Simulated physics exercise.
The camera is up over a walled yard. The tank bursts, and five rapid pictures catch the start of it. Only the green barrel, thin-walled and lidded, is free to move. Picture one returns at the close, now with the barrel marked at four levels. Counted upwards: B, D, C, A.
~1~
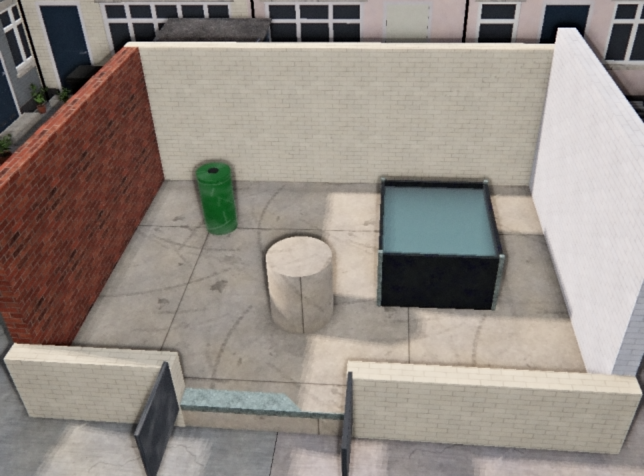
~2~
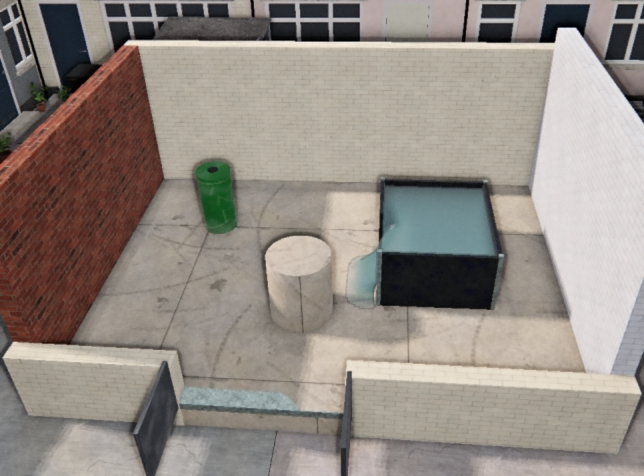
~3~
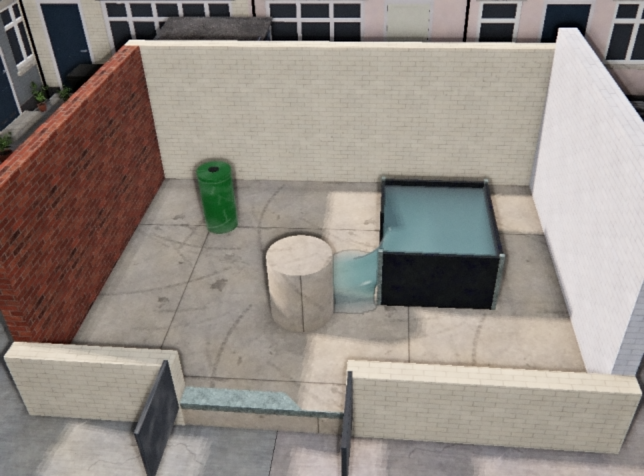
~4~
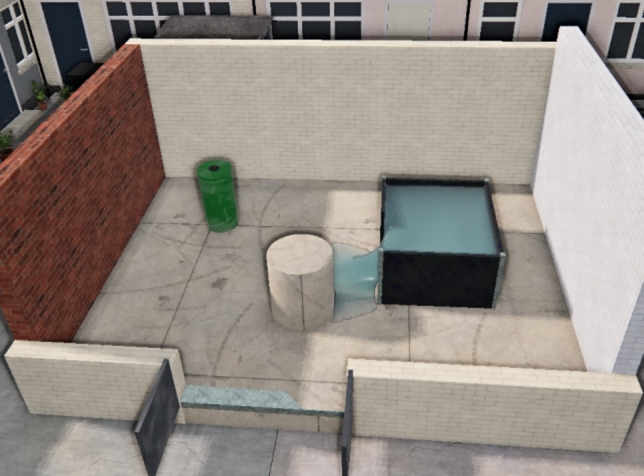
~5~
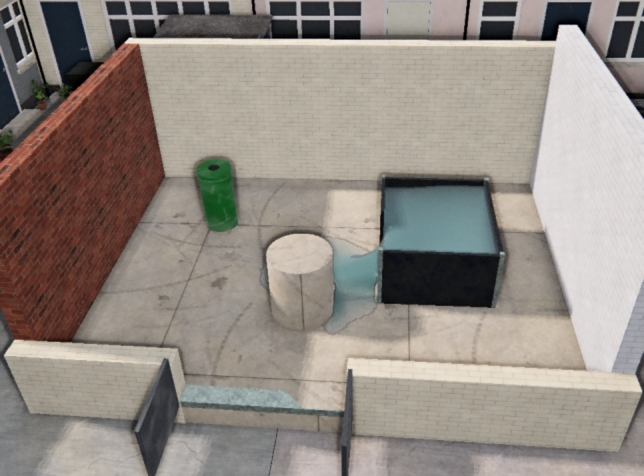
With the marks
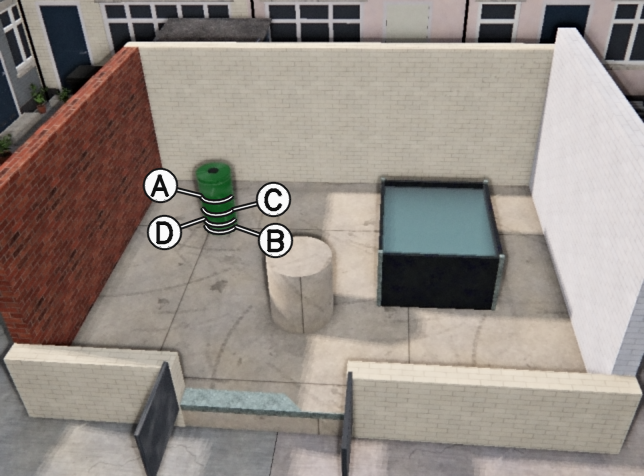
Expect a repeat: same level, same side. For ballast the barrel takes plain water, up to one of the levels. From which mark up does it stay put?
Go for C.
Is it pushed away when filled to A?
No.
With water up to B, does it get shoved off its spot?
Yes.
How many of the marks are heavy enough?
Two of them.
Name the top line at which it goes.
The answer is D.
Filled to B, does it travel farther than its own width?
Yes, clearly.
In white, A at (213, 202); B at (218, 232); C at (215, 215); D at (217, 225); from the bottom up B, D, C, A.
With A, it does not move.
With B, it is pushed about 3 times its own width away.
With C, it does not move.
With D, it is pushed about its own width away.
